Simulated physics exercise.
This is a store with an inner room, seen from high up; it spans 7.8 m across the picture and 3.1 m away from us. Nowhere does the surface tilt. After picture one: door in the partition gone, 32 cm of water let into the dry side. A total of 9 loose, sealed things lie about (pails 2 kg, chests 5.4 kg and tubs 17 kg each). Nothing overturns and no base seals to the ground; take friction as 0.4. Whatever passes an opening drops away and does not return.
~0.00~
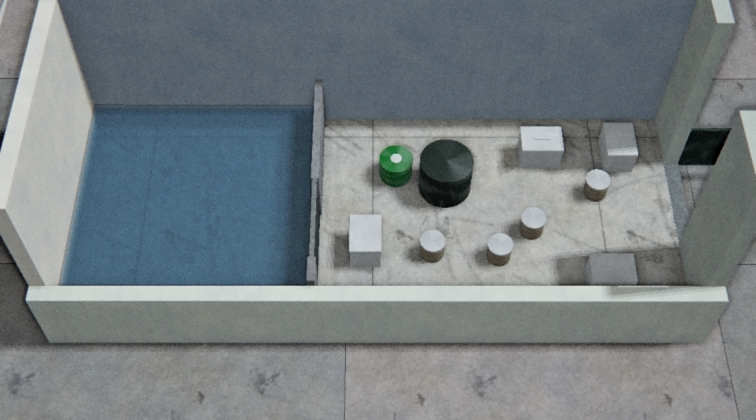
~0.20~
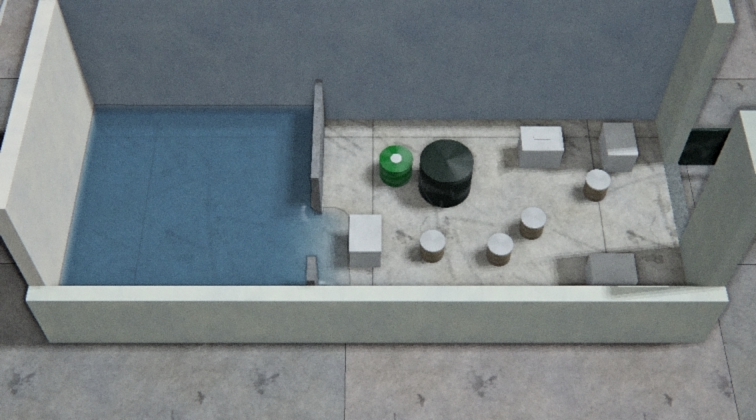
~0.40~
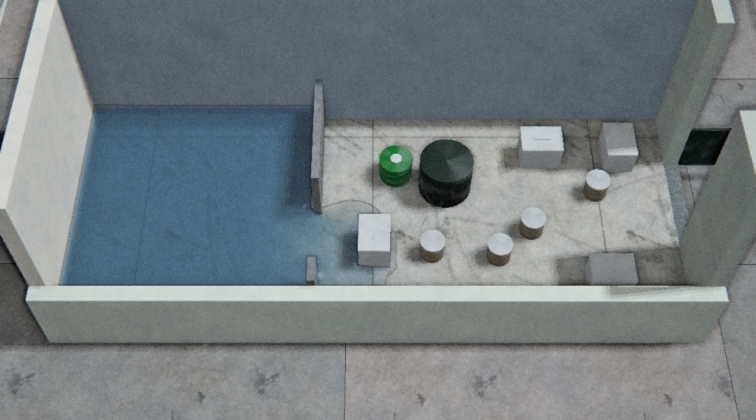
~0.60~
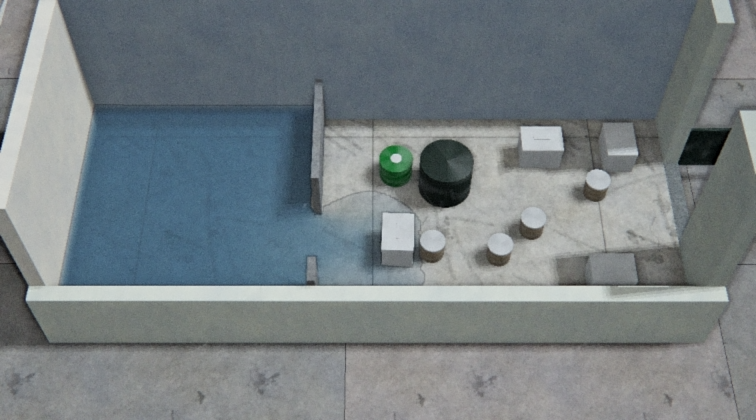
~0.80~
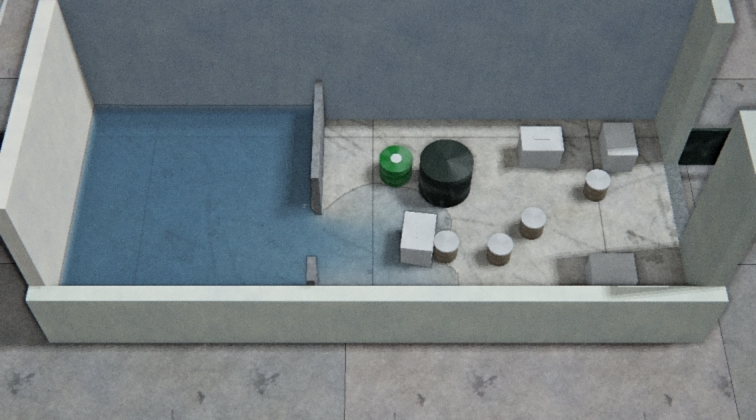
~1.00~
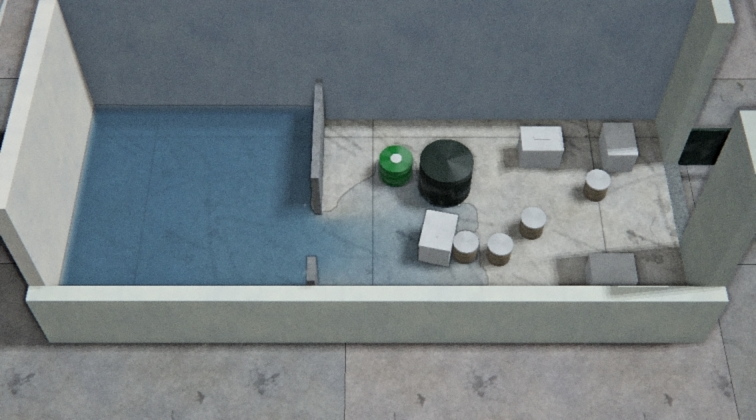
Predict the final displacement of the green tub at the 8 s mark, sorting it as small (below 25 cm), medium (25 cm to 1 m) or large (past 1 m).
It is small.
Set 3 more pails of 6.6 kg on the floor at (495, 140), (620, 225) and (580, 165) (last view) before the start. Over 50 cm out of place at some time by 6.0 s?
Taking them one at a time: Below the mark; above the mark; below the mark.
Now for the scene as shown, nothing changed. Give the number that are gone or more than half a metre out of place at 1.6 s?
The answer is 3.
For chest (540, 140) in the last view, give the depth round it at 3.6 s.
Depth: Near 2 cm.
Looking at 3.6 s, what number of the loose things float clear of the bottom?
Count: 3.
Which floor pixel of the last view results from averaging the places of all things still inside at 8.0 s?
It sits at about (467, 187).
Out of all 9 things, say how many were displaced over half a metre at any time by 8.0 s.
It works out to 8.
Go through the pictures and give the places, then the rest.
In the first frame, the green tub at (396, 159) rests on the ground; water covers 9.5 m2; 0 of 9 have shifted.
In the second frame, the green tub at (396, 159), on the bottom; 10.1 m2 under water; 0 of 9 have shifted.
In the third frame, the green tub at (396, 159) rests on the ground; water covers 10.7 m2; 1 of 9 have shifted.
In the fourth frame, the green tub at (396, 159) rests on the ground; 11.6 m2 under water; 1 of 9 have shifted.
In the fifth frame, the green tub at (396, 159), on the bottom; 12.4 m2 under water; 2 of 9 have shifted.
In the sixth frame, the green tub at (396, 159), on the bottom; water covers 13.1 m2; 2 of 9 have shifted.
After 1.6 s the green tub is near (396, 159), 0.0 m from its start, aground; 0 of 9 are out; 1 afloat.
After 3.6 s the green tub is near (395, 158), 0.0 m from its start, aground; 3 of 9 are out; 3 afloat.
After 5.6 s the green tub is near (393, 155), 0.1 m from its start, aground; 6 of 9 are out; 2 afloat.
After 8.0 s the green tub is near (388, 156), 0.1 m from its start, aground; 6 of 9 are out; 2 afloat.
